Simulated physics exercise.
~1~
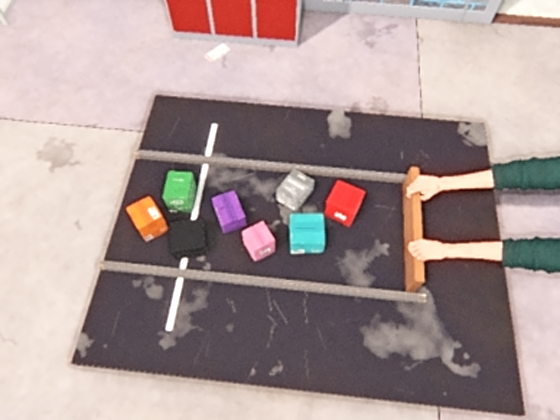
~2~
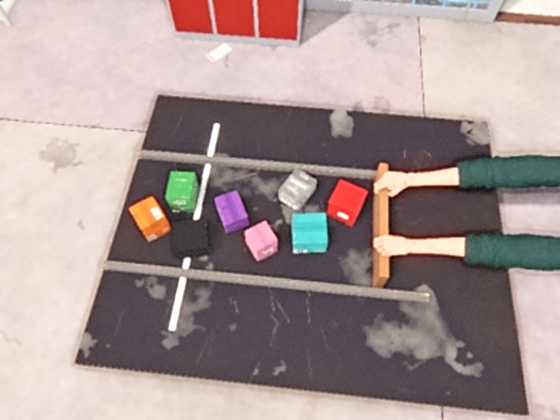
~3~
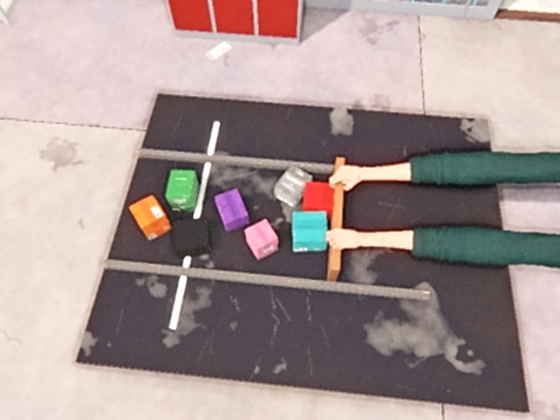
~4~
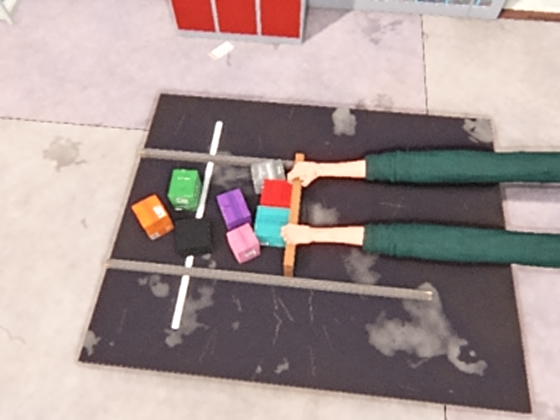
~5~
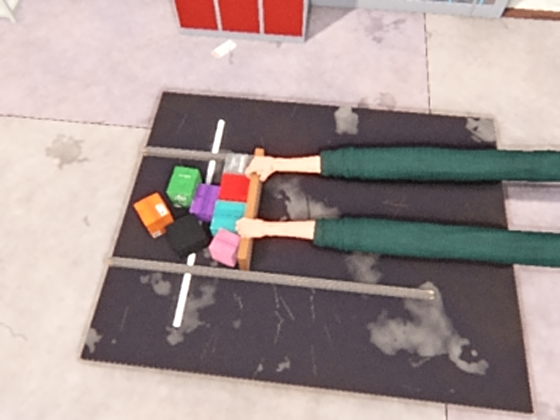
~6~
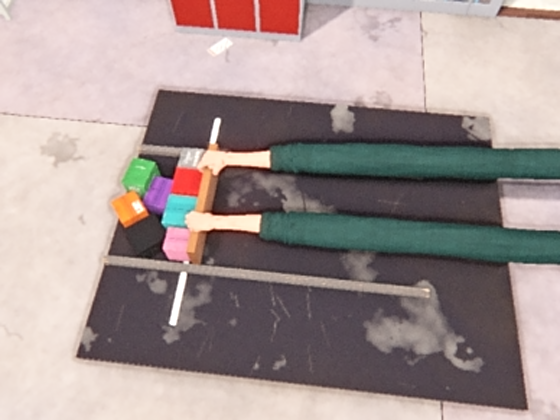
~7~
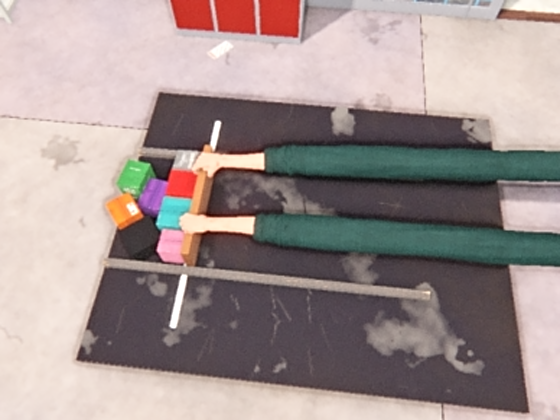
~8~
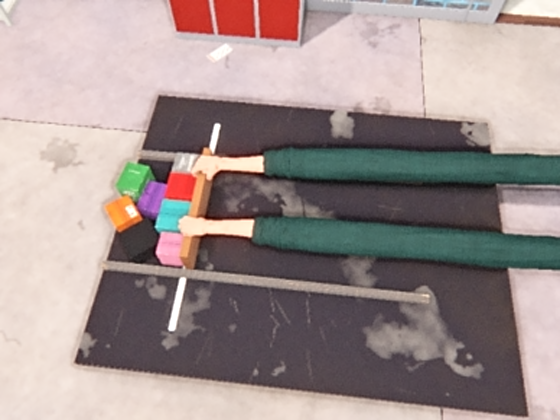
Two hands in dark green sleeves reach in from the right, gripping an upright orange-brown plank on a dark, scuffed loading deck, seen from above by a slightly swaying camera. Between two grey rails sit scattered boxes, with red, turquoise, grey and pink ones nearer the plank and purple, black, green and orange ones farther left, around a white tape mark. The hands push the plank left, gathering red and turquoise, then grey and pink. The bunched boxes shove the rest toward the left edge. The plank stops near the tape, orange sits at the edge, and none fall.
